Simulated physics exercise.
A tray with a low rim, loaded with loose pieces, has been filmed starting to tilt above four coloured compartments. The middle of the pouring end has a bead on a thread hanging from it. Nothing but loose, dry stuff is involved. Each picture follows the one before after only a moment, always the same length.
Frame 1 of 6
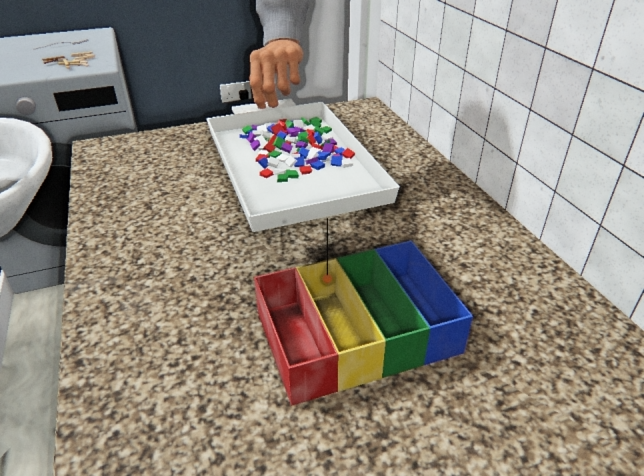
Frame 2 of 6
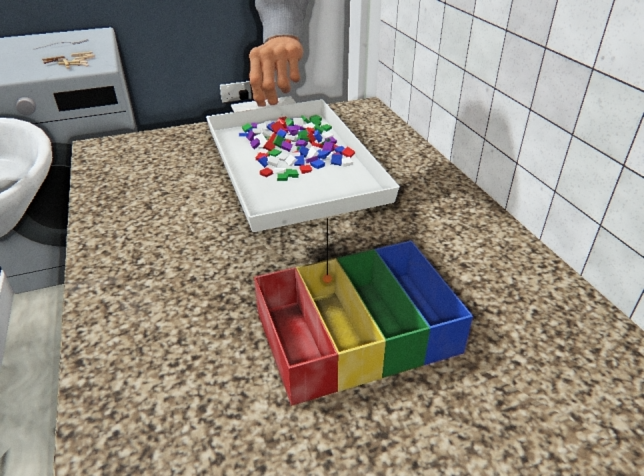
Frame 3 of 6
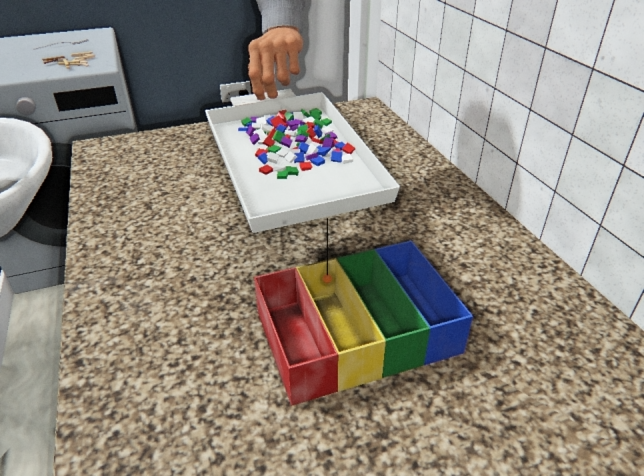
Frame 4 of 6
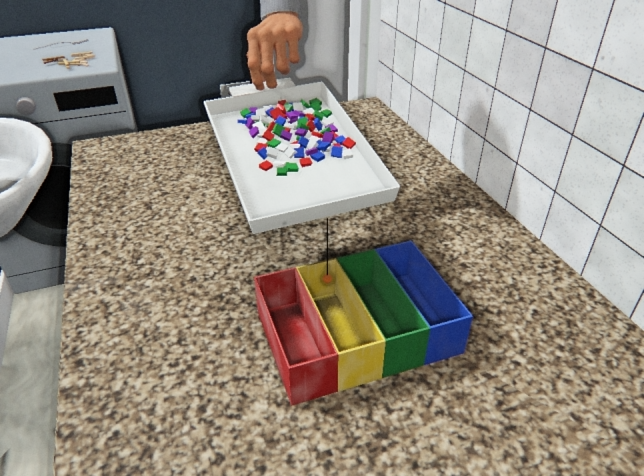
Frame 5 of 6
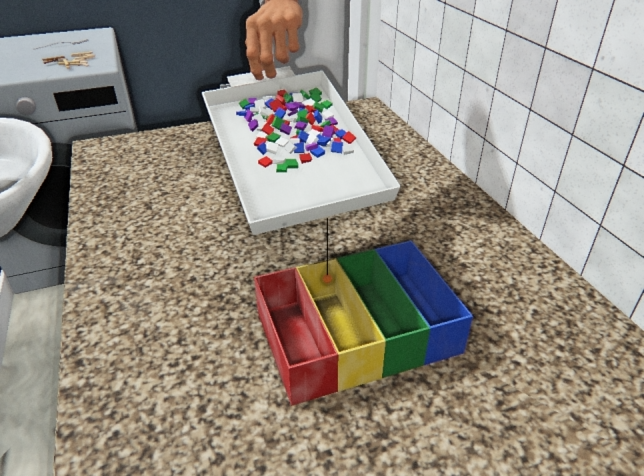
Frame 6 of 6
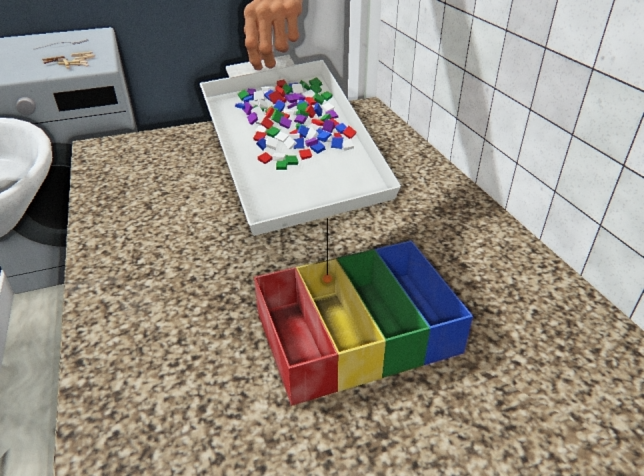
On a speckled kitchen counter, a hand holds the far end of a white tray of small colourful tiles, then gradually raises it, tilting the tray toward red, yellow, green and blue compartments while the tiles stay bunched together.
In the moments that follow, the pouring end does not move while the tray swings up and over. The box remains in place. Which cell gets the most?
The red cell gets the most.
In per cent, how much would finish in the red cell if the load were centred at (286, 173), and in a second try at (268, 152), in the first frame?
Roughly 40 per cent, then roughly 50 per cent.
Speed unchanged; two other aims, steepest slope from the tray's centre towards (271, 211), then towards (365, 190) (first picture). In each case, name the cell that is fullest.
Red, then the green cell.
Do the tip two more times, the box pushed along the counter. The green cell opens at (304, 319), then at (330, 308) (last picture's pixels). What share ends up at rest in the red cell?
First placement: Some 0 %; second placement: Some 10 %.
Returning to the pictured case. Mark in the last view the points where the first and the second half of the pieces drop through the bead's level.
The opening part goes through (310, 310); what follows goes through (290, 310).
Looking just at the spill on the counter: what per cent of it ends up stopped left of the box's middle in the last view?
90 %, roughly.
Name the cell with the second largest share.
Runner-up: The cell in yellow.
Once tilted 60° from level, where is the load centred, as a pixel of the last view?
The middle of the pieces lands at roughly (301, 201).
Soon, tray tipped steeply; nearly all on the tray; a stray few falling or outside the box.
A while on, tray tipped right over; most on the tray; a stray few in the red cell; a stray few in the yellow cell; a small part falling or outside the box.
Towards the end, tray tipped past a quarter turn; about half in the red cell; about a quarter in the yellow cell; a stray few in the green cell; about a quarter falling or outside the box.
Finally, tray tipped past a quarter turn; about half in the red cell; about a quarter in the yellow cell; a stray few in the green cell; none in the blue cell; about a quarter outside the box.
